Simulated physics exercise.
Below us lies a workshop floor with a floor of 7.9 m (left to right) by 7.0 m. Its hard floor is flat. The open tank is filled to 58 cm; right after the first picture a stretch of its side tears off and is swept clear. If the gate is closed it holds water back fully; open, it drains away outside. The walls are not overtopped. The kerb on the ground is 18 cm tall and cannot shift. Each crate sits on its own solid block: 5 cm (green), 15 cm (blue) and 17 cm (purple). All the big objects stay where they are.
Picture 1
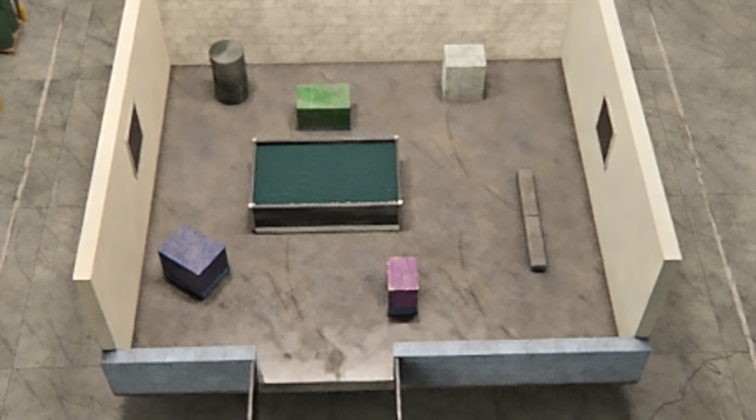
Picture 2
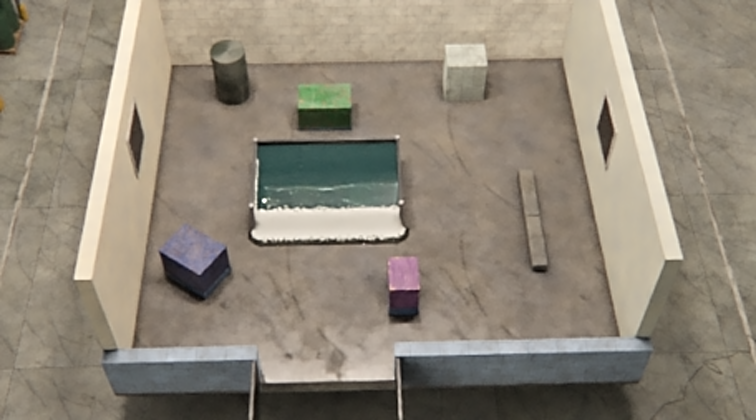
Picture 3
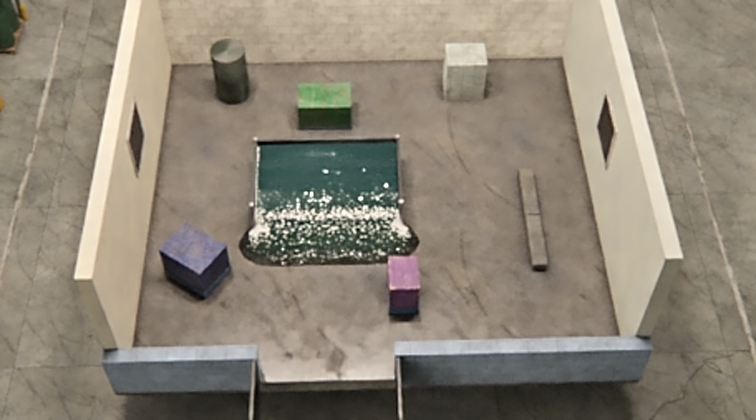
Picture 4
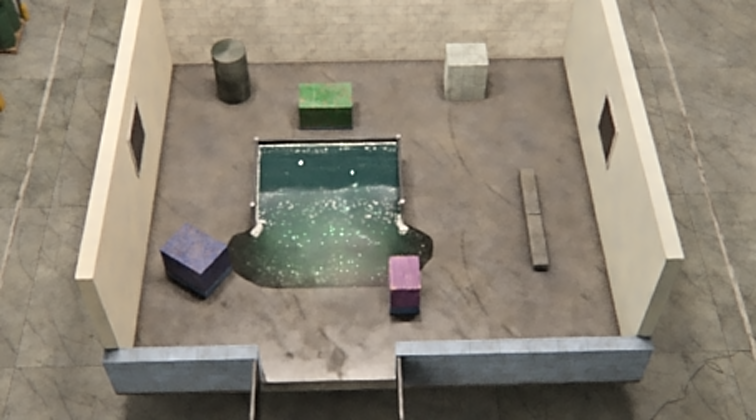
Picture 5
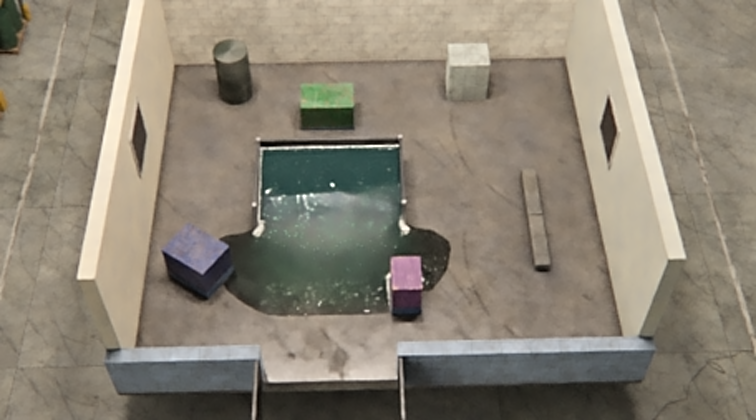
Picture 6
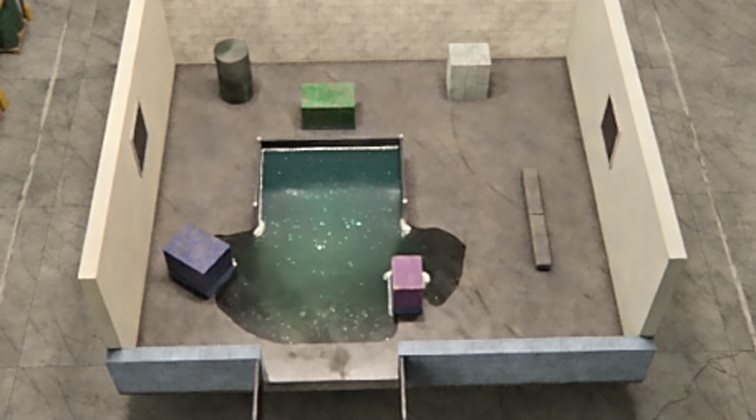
The clip opens on an open tank of still, dark green water on a walled workshop floor among scattered blocks. Its near side gives way, and water pours out in a white, foaming surge, then spreads into a widening pool that reaches the purple and pink blocks while the tank's level drops.
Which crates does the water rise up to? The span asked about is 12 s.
The green crate stays dry; the blue crate stays dry; the purple crate gets wet.
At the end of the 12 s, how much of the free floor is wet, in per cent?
About 80 per cent.
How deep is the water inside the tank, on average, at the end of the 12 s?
About 2 cm.
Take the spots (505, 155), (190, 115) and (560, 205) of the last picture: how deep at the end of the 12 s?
About 1, 2 and 2 cm.
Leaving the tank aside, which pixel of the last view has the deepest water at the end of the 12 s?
Near (166, 135).
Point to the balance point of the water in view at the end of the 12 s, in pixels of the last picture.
Near (363, 219).
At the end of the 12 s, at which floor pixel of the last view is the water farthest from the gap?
At about (560, 62).
A moment later water covers 25 % of the floor and is deepest (29 cm) near (391, 280); green plinth not reached, blue plinth reached, purple plinth reached.
Soon after water covers 35 % of the floor and is deepest (26 cm) near (133, 371); green plinth not reached, blue plinth reached, purple plinth reached.
Next water covers 40 % of the floor and is deepest (18 cm) near (133, 371); green plinth not reached, blue plinth reached, purple plinth reached.
Later on water covers 60 % of the floor and is deepest (8 cm) near (139, 332); green plinth not reached, blue plinth reached, purple plinth reached.
At the end water covers 80 % of the floor and is deepest (4 cm) near (166, 135); highest at the green plinth 2 cm, highest at the blue plinth 11 cm, highest at the purple plinth 30 cm.
